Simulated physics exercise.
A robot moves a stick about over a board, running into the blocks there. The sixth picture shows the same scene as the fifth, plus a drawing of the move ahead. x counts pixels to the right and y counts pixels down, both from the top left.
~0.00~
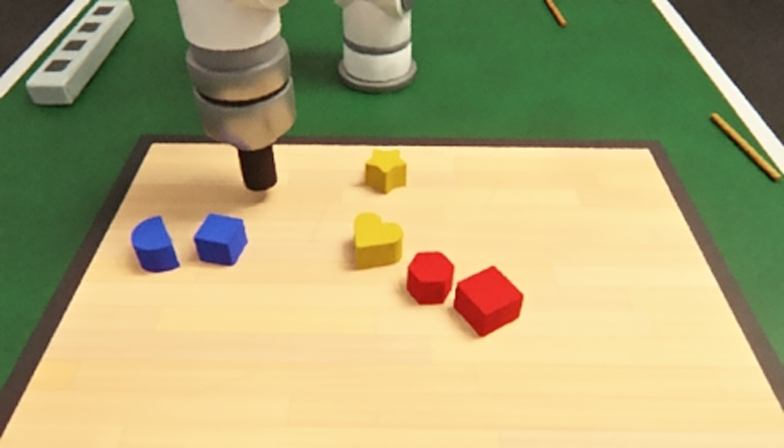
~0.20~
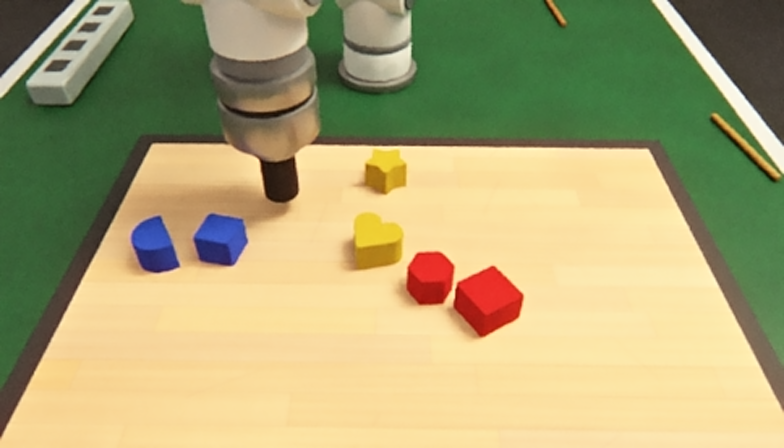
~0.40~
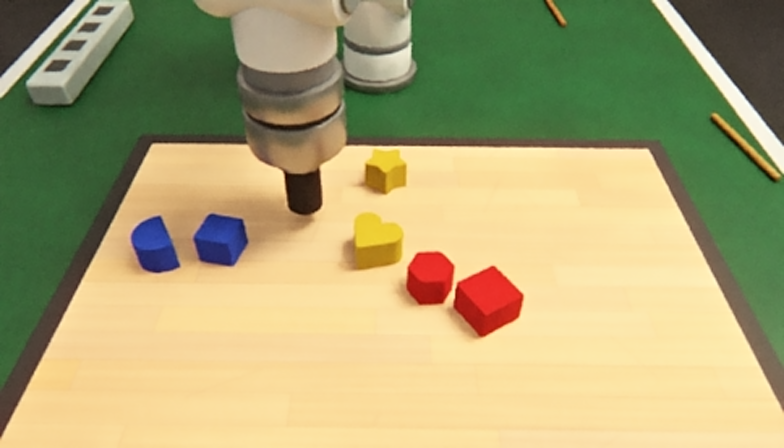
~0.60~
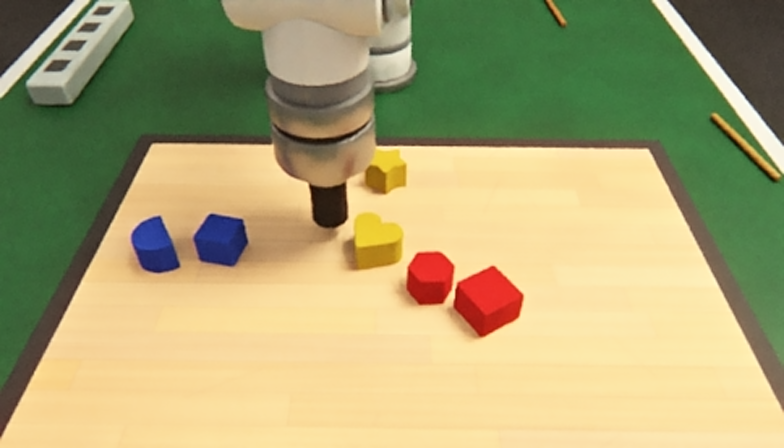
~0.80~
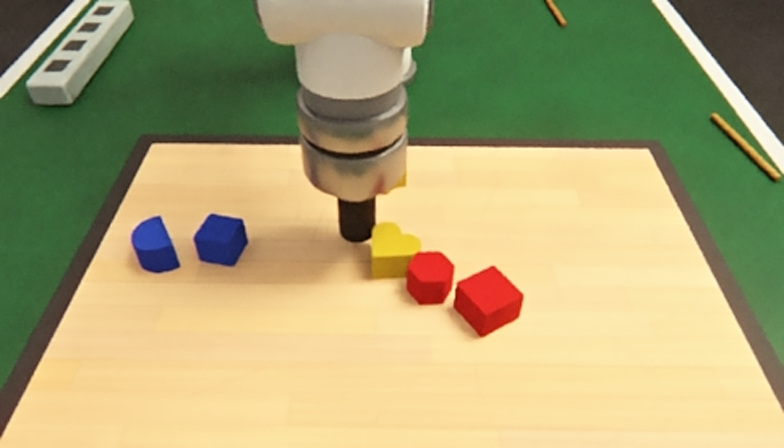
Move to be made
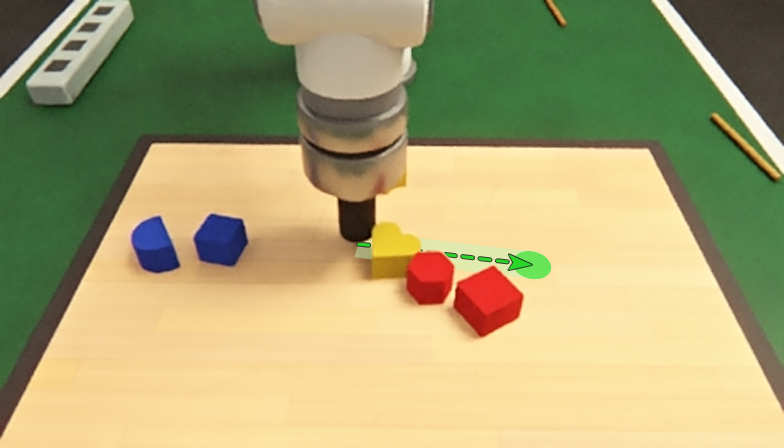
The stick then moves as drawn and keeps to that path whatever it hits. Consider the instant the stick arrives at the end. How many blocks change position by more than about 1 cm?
Going by the path, three or more of them shift by more than about 1 cm.
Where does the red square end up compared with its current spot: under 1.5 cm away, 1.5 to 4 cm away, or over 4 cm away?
It gets moved 1.5 to 4 cm.
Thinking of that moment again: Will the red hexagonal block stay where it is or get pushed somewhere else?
That one moves away.
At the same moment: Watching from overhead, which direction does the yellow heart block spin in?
Spins clockwise.
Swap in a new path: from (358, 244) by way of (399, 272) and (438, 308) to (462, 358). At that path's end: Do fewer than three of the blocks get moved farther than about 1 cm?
No
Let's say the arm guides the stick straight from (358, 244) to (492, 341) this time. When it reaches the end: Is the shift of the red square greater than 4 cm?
I'd say yes.
The drawn path runs in a line from (358, 244) to (532, 265).
What follows on the original path. One third of the way, stick (416, 237); yellow heart block (447, 251), turned 25° clockwise; red hexagonal block (454, 285), turned 70° clockwise; red square (501, 302), turned 35° anticlockwise.
Two thirds of the way, stick (475, 244); yellow heart block (490, 264), turned 95° clockwise; red hexagonal block (454, 291), turned 95° clockwise; red square (506, 309), turned 50° anticlockwise.
At the end, stick (535, 251); yellow heart block (491, 265), turned 100° clockwise; red hexagonal block (454, 292), turned 95° clockwise; red square (506, 309), turned 50° anticlockwise.
